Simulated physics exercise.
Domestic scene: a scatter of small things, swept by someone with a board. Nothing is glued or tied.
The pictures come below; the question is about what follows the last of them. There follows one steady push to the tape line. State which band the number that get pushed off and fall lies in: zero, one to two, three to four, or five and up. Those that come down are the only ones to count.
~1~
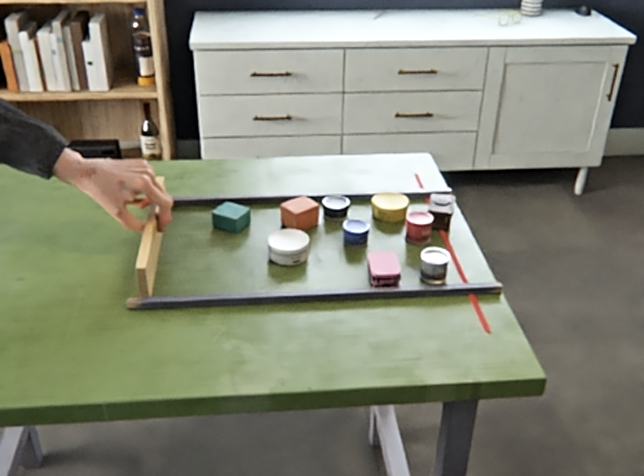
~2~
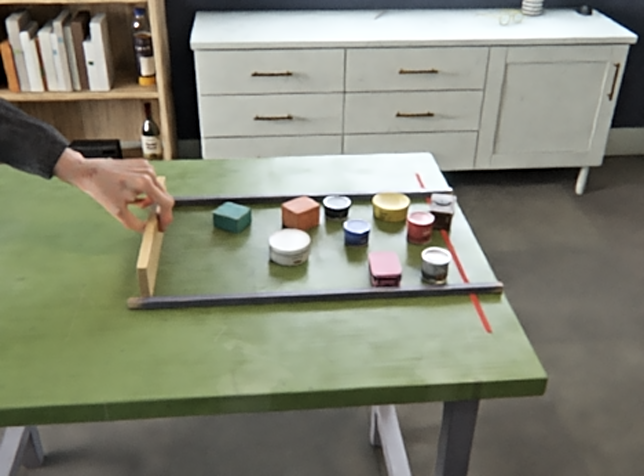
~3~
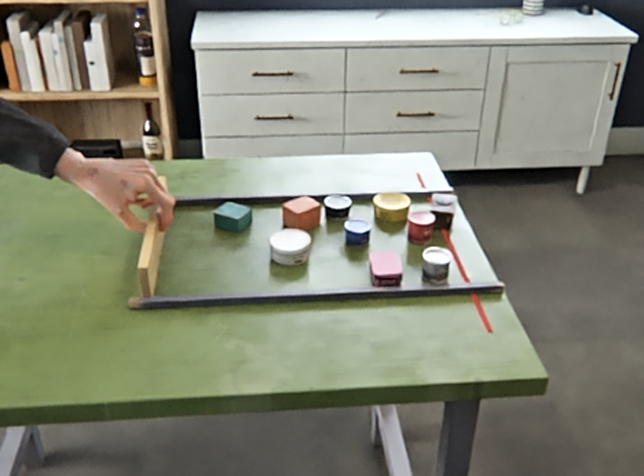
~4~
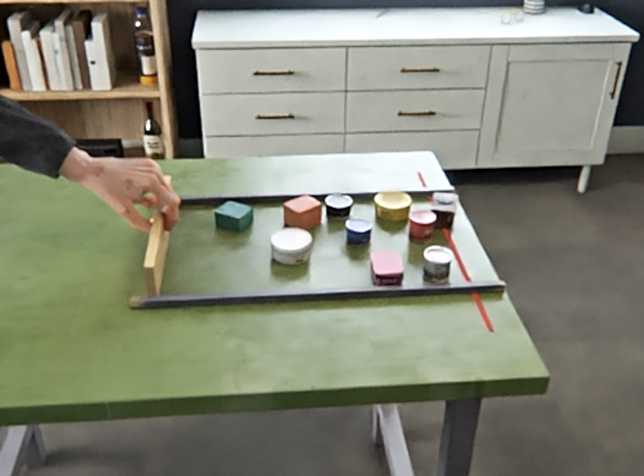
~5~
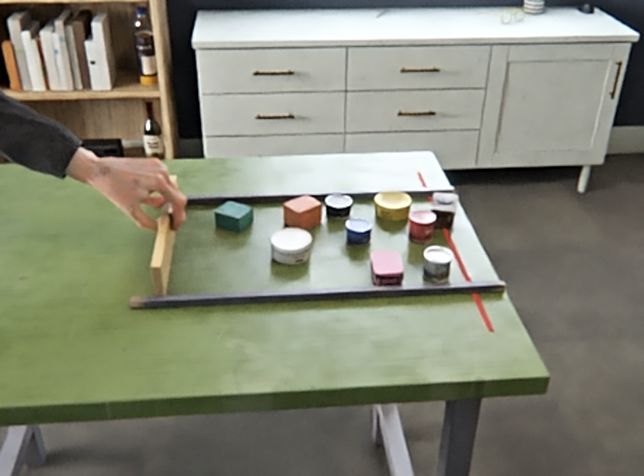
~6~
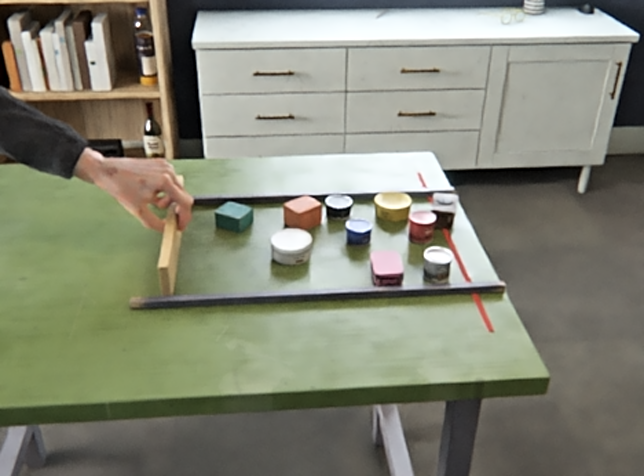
I expect five or more pieces to come off the table.
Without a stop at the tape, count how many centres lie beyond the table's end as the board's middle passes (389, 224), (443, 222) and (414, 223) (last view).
Place by place: 0, 5 and 1.
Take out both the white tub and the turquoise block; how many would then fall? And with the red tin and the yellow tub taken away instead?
Counts - first: 4; second: 4.
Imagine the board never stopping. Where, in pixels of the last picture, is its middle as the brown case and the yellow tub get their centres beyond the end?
About (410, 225), and about (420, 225) for the other.
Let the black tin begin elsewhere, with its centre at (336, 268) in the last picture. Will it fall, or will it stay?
From that start, the object then is safe.
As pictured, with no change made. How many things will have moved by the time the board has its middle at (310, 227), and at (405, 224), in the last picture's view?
That gives 4 for the first and 10 for the second.
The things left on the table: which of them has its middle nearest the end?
The orange block.
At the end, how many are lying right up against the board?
4 in contact.
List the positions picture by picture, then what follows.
Brown case (441, 212); grey tin (434, 266); red tin (419, 228); board (153, 234); tape (446, 239), in the first picture.
Grey tin (435, 266); pink case (385, 270), in the second picture.
Red tin (420, 228); turquoise block (233, 217), in the third picture.
Brown case (443, 211); blue tin (359, 232), in the fourth picture.
Grey tin (437, 265); white tub (291, 246), in the fifth picture.
Brown case (443, 212); grey tin (437, 266); red tin (421, 227); board (173, 233); tape (449, 238), in the sixth picture.
Soon after, none off yet; brown case at rest near (443, 212); grey tin at rest near (437, 266); red tin at rest near (421, 227).
After that, none off yet; brown case displaced about its own width near (474, 220); grey tin displaced about its own width near (462, 265); red tin displaced about its own width near (449, 228).
In the end, the number that fall off is five or more; gone, black tin, yellow tub, red tin, grey tin and brown case.
